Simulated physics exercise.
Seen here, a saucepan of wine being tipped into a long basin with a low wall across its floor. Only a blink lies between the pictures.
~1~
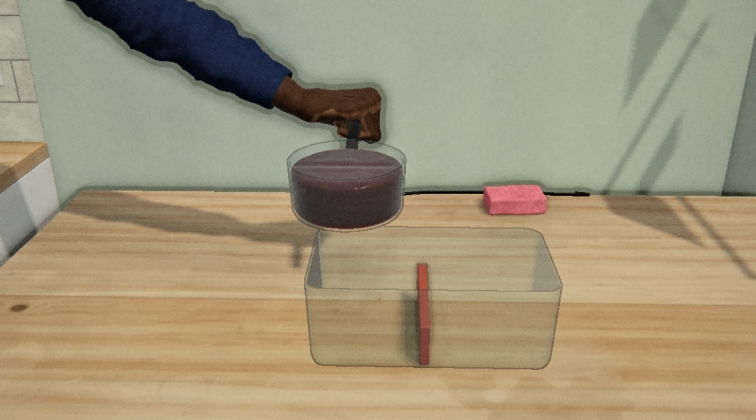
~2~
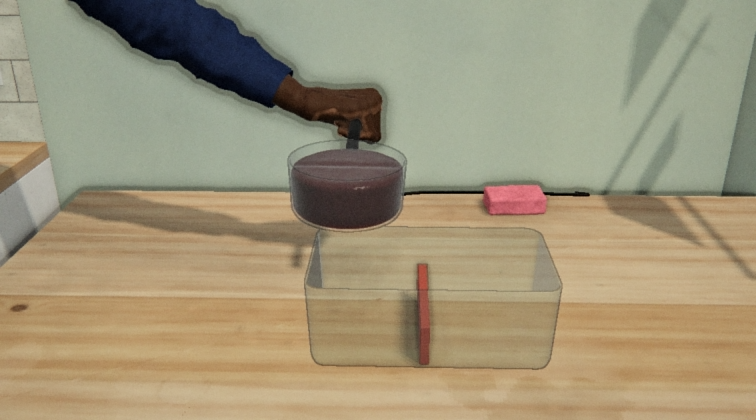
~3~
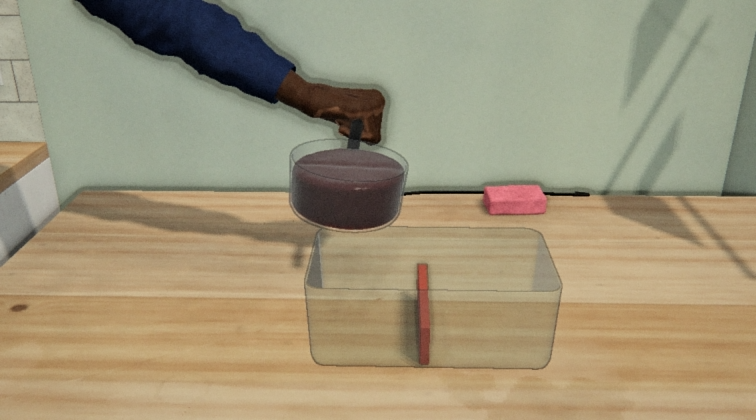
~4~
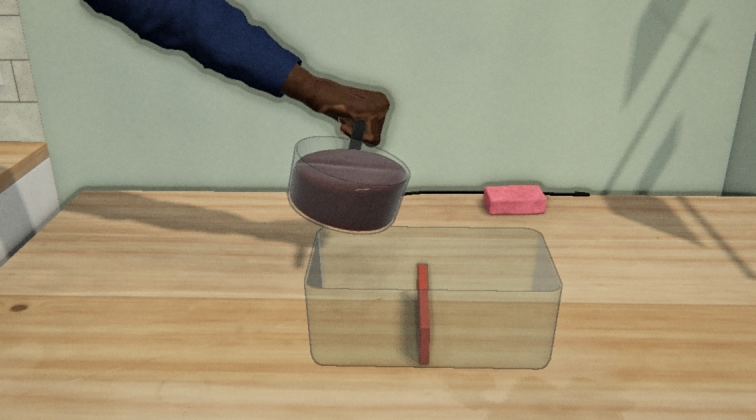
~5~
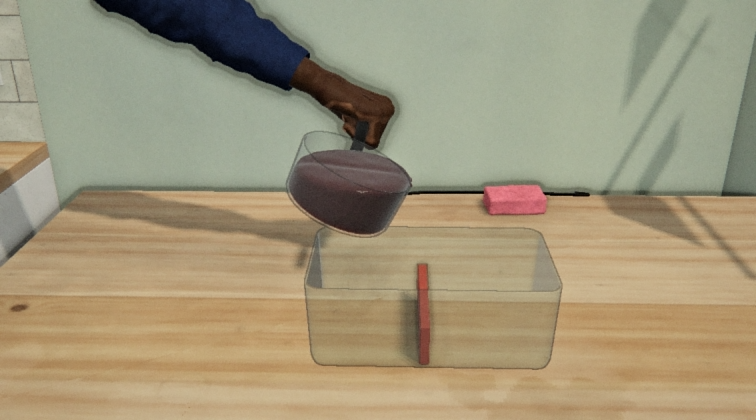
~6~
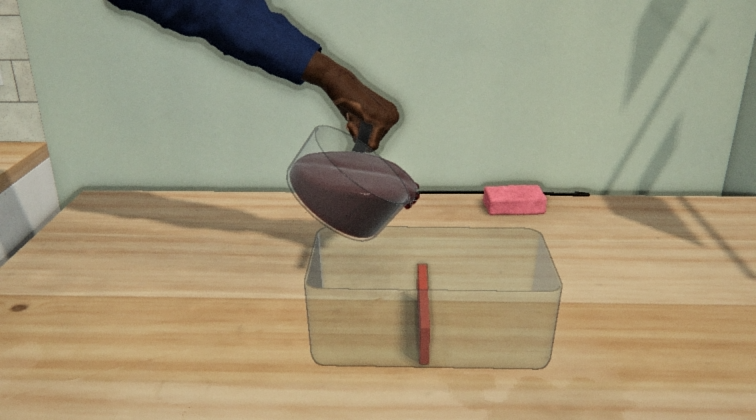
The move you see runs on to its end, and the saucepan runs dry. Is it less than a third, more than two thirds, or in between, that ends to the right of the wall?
In the end from a third to two thirds is right of the wall.
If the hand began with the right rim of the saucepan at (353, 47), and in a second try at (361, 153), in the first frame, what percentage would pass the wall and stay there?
Roughly 25 per cent, and 10 per cent.
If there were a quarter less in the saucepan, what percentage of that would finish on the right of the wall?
Close to 45 per cent.
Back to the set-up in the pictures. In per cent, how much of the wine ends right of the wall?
Roughly 55 in a hundred.
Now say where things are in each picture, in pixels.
In the first frame, it leans 0°; its right rim is at (405, 161); the wine meets the walls at (292, 165) and (403, 166); the long basin's rim runs from (312, 256) to (551, 259); the wall's top is at (424, 295).
In the second frame, it leans 2°; its right rim is at (406, 163); the wine meets the walls at (292, 164) and (404, 167).
In the third frame, it leans 7°; its right rim is at (407, 167); the wine meets the walls at (294, 163) and (405, 169).
In the fourth frame, it leans 15°; its right rim is at (409, 175); the wine meets the walls at (294, 163) and (407, 171).
In the fifth frame, it leans 25°; its right rim is at (410, 186); the wine meets the walls at (295, 163) and (408, 179); 2 per cent is over the edge.
In the sixth frame, it leans 37°; its right rim is at (408, 198); the wine meets the walls at (293, 162) and (396, 180); 7 per cent is over the edge.
A moment on, the tilt is 104° and 16 per cent is still to pour, 15 is left of the wall and 43 right of it.
Next, the tilt is 108° and 3 per cent is still to pour, 38 is left of the wall and 53 right of it.
Then the tilt is 108° and 0 per cent is still to pour, 43 is left of the wall and 53 right of it.
Later the tilt is 108° and 0 per cent is still to pour, 44 is left of the wall and 54 right of it.
In the end 44 per cent lies left of the wall, 54 right of it and 2 outside.
